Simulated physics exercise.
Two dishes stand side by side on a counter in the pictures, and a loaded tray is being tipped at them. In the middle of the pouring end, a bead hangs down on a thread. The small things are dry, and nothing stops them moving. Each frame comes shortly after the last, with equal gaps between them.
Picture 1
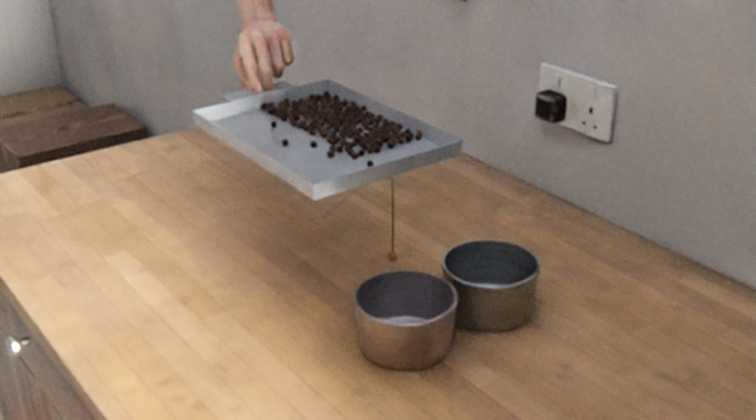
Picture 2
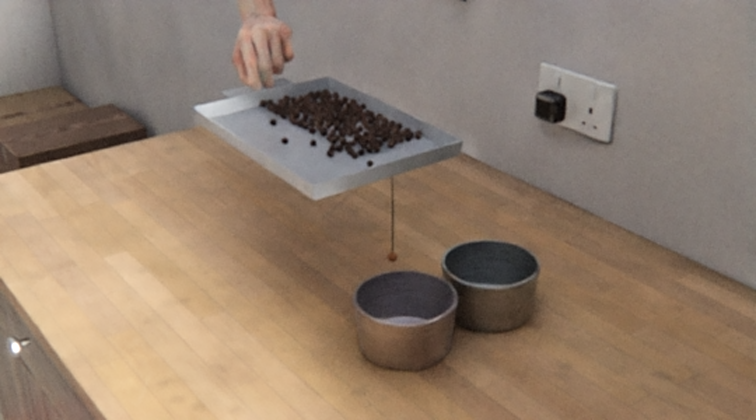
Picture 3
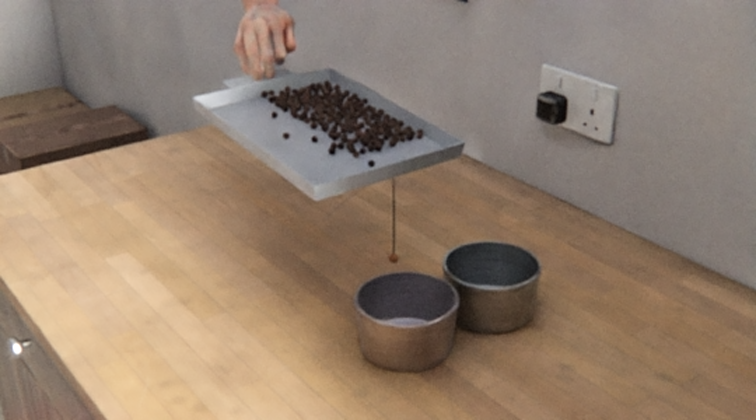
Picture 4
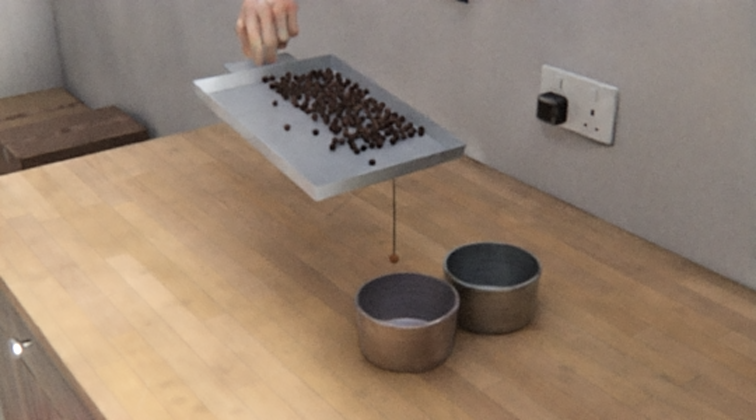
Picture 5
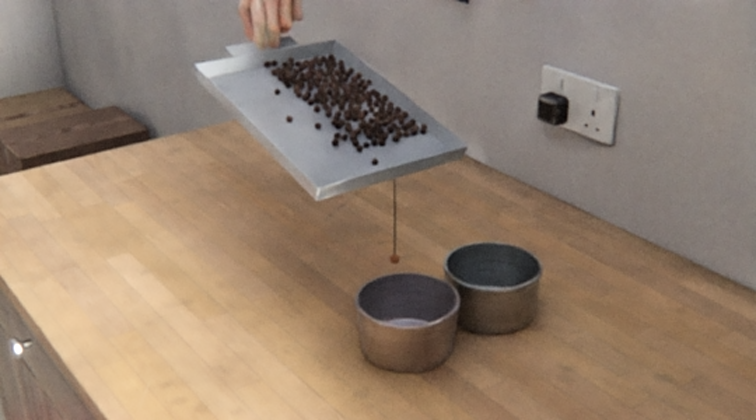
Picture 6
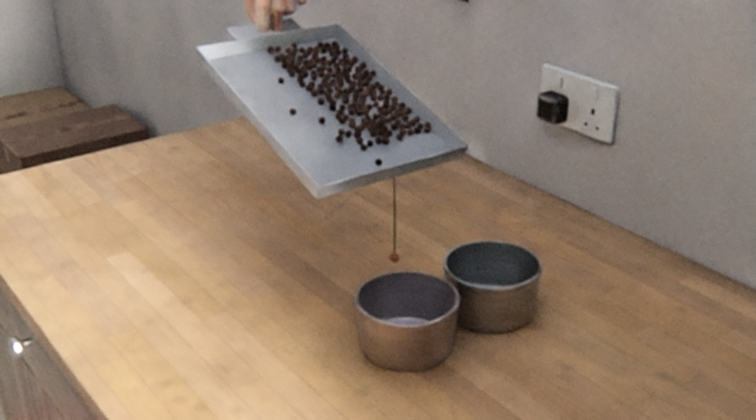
A hand raising the back of a metal tray of small dark berries, tilting it toward two round tins on a wooden counter.
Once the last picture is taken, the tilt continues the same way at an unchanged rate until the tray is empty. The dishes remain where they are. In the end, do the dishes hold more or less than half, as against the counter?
The amount caught is going to be bigger than the amount missed.
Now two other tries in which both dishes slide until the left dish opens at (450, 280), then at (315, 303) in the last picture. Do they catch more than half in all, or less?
So that's a greater portion the first time round, a lesser portion the second.
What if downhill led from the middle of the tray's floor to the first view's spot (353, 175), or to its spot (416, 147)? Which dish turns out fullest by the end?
Well, the one to the left comes out on top first, then the one to the right.
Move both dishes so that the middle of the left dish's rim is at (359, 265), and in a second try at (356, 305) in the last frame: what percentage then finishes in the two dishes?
In turn 0 and 80 in a hundred.
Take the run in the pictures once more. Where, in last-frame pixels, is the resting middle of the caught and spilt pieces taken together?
(474, 314).
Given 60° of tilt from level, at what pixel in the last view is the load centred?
Centre estimate: (427, 157).
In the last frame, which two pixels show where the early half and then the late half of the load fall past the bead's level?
First near (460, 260), later near (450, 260).
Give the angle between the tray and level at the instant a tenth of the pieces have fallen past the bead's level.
That happens at around 65°.
Shortly afterwards, tray tipped steeply; the bulk on the tray; only a few in the left dish; only a few in the right dish; a little in the air.
Next, tray tipped right over; near two thirds on the tray; a little in the left dish; near a quarter in the right dish; a little outside both; a little in the air.
Some moments later, tray tipped past a quarter turn; near a third in the left dish; near half in the right dish; a little outside both.
In the end, tray tipped past a quarter turn; near a third in the left dish; near half in the right dish; a little outside both.
